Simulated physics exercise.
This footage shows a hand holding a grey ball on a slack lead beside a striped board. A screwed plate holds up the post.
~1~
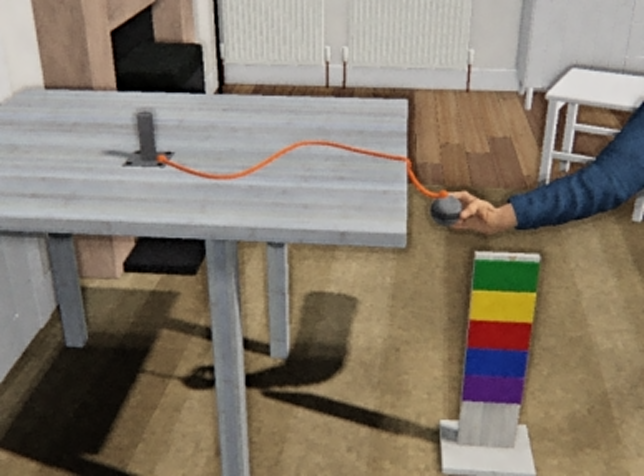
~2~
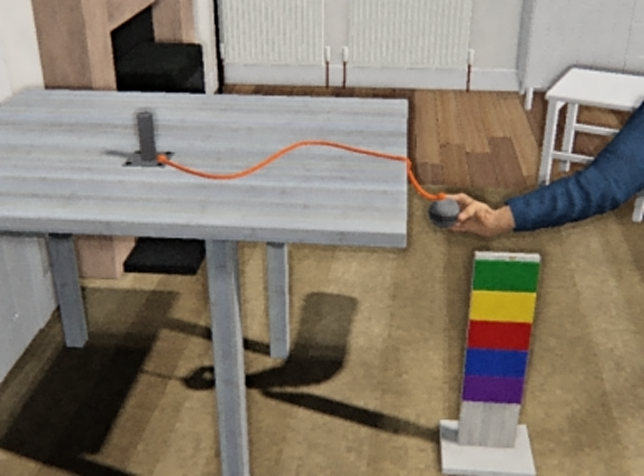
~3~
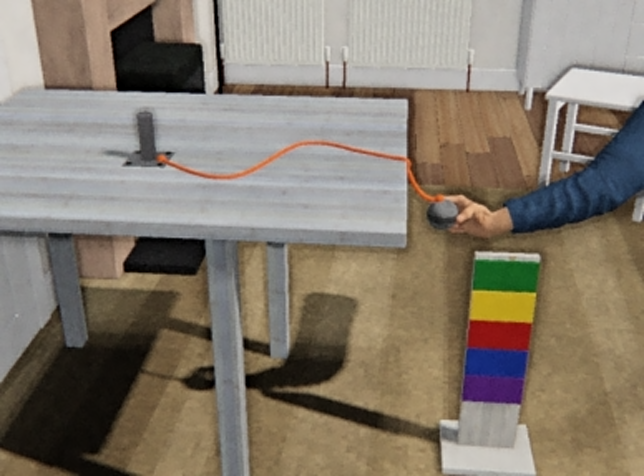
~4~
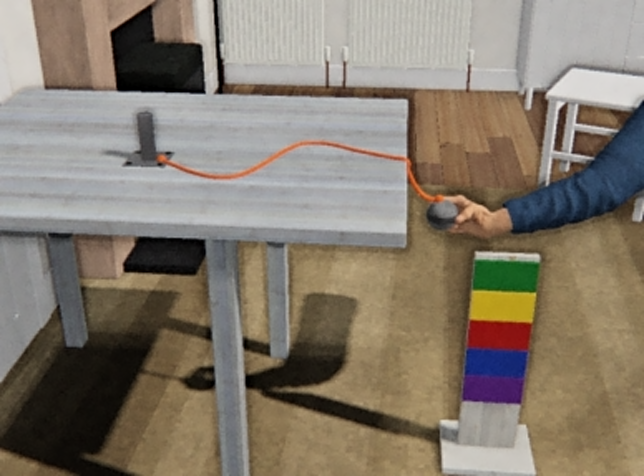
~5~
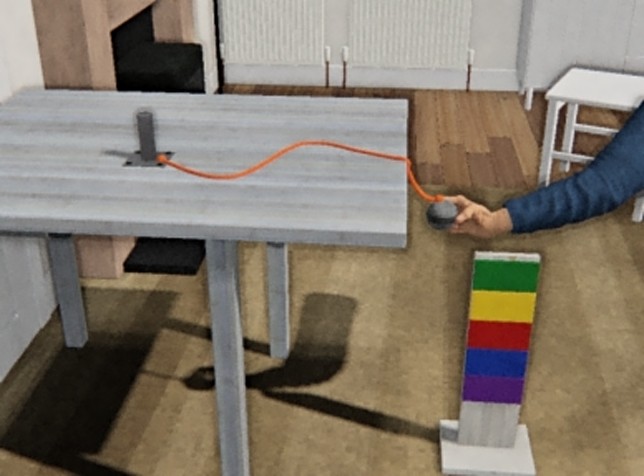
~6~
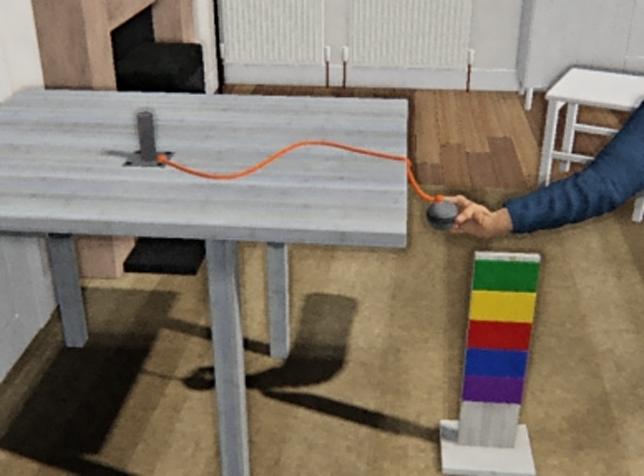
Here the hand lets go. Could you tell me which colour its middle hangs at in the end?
Its middle hangs at yellow.
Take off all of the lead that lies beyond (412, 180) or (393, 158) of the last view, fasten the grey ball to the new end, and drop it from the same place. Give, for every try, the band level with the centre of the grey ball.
In order, the results are green and no band.
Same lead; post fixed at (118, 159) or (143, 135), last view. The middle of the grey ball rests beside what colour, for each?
In that order: Green; green.
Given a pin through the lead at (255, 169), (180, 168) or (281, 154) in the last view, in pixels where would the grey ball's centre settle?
Expect roughly (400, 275) for the first, (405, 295) for the second and (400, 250) for the third.
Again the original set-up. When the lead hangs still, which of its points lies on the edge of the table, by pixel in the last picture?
The bit in question sits close to (340, 147).
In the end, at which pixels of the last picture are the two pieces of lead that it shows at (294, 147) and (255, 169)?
They end up at (356, 162) and (284, 161).
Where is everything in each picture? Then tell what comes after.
Grey ball (446, 210); green (506, 278); yellow (503, 307); red (499, 336); blue (496, 364); purple (493, 391), in the first frame.
Grey ball (444, 213); lead through (180, 168) (242, 175) (280, 154) (335, 145) (391, 157), in the second frame.
Grey ball (443, 214), in the third frame.
Grey ball (442, 215); lead through (180, 168) (242, 175) (280, 154) (335, 145) (391, 157), in the fourth frame.
Grey ball (442, 215), in the fifth frame.
Grey ball (442, 215); lead through (180, 168) (242, 175) (280, 154) (335, 145) (391, 157), in the sixth frame.
Early on, ball near (406, 288); level with yellow.
Midway, ball near (410, 303); level with yellow.
Finally, ball near (406, 304); level with yellow. At yellow.
